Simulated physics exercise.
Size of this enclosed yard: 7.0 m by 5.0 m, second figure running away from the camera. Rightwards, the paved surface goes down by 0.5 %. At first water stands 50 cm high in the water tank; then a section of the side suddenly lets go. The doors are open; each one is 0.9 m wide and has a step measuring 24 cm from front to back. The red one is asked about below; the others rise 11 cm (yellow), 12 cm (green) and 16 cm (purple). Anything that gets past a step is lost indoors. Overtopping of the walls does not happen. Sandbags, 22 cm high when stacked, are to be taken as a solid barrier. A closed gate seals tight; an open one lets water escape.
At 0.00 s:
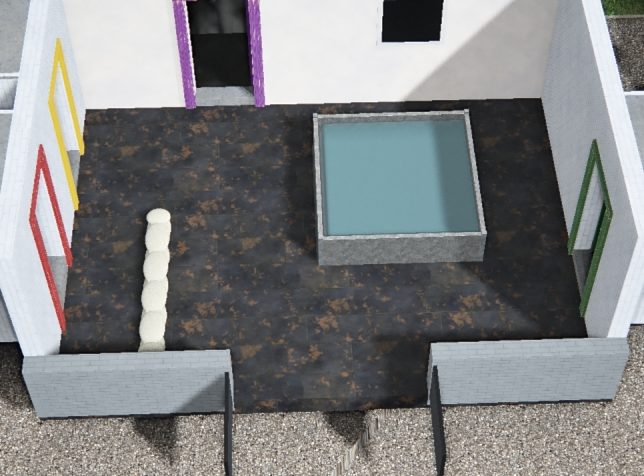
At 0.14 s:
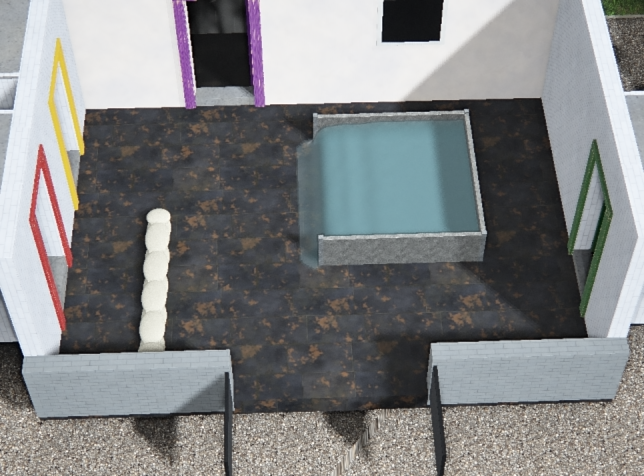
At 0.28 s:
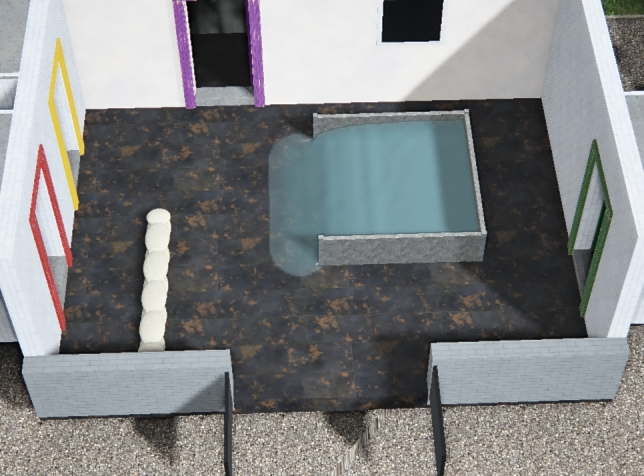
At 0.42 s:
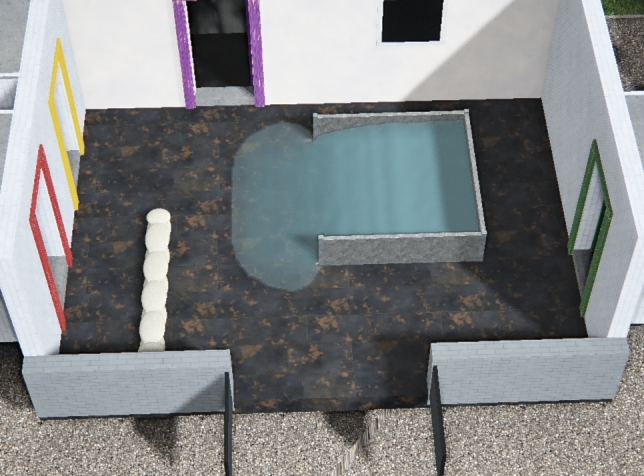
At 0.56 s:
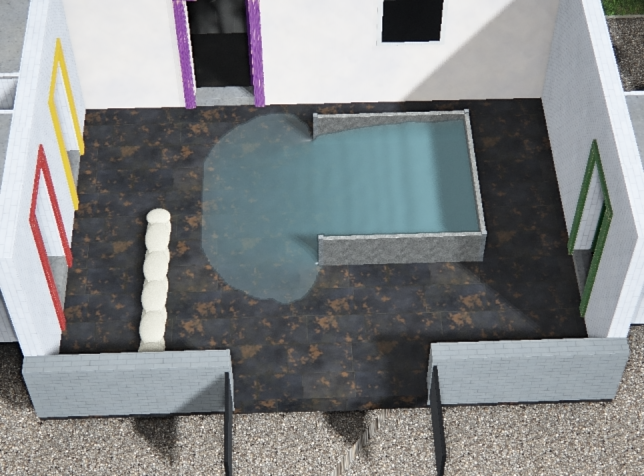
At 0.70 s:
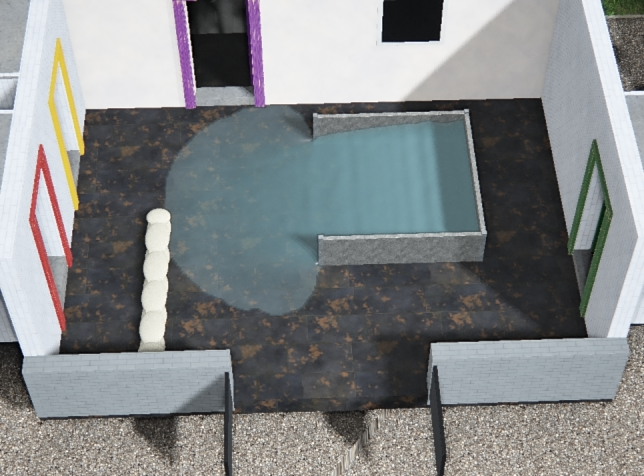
Water flows left out of the tank's open side and spreads widely across the dark floor.
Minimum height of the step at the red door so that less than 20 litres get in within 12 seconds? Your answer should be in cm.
Roughly 11.5 cm.
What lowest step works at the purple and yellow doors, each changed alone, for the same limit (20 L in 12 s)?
Some 9.0 cm for purple, some 23 cm for yellow.
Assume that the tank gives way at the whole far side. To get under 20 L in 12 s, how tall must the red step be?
With that break, close to 6.5 cm.
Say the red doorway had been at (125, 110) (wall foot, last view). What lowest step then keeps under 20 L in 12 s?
Minimum: Close to 20 cm.
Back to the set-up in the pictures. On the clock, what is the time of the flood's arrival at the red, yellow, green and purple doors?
Red = 2.2 s, yellow = 1.2 s, green = 6.5 s, purple = 0.9 s.
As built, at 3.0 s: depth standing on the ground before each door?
At the red door the depth is 3 cm, at yellow 25 cm, at green 0 cm and at purple 10 cm.
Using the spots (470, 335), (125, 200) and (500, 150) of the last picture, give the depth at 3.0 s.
Going through the spots in order gives 0, 6 and 0 centimetres.
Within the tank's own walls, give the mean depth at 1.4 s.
Roughly 30 cm on average.
After 1.4 s water covers 35 % of the floor, deepest (28 cm) near (175, 233); it has not reached the red door.
After 3.0 s water covers 50 % of the floor, deepest (31 cm) near (85, 123); 3 cm at the red door, 0 litres in over its 27 cm step.
After 12.0 s water covers 95 % of the floor, deepest (9 cm) near (483, 245); 6 cm at the red door, 0 litres in over its 27 cm step.
At the red door as built, the water arrived by 2.2 s and peaked near 17 cm at 6.0 s.
Run again over the same 12 s with other heights there, 30 litres in over 10.5 cm, 14 litres over 12.5 cm. The limit of 20 litres is kept from about 11.5 cm up.
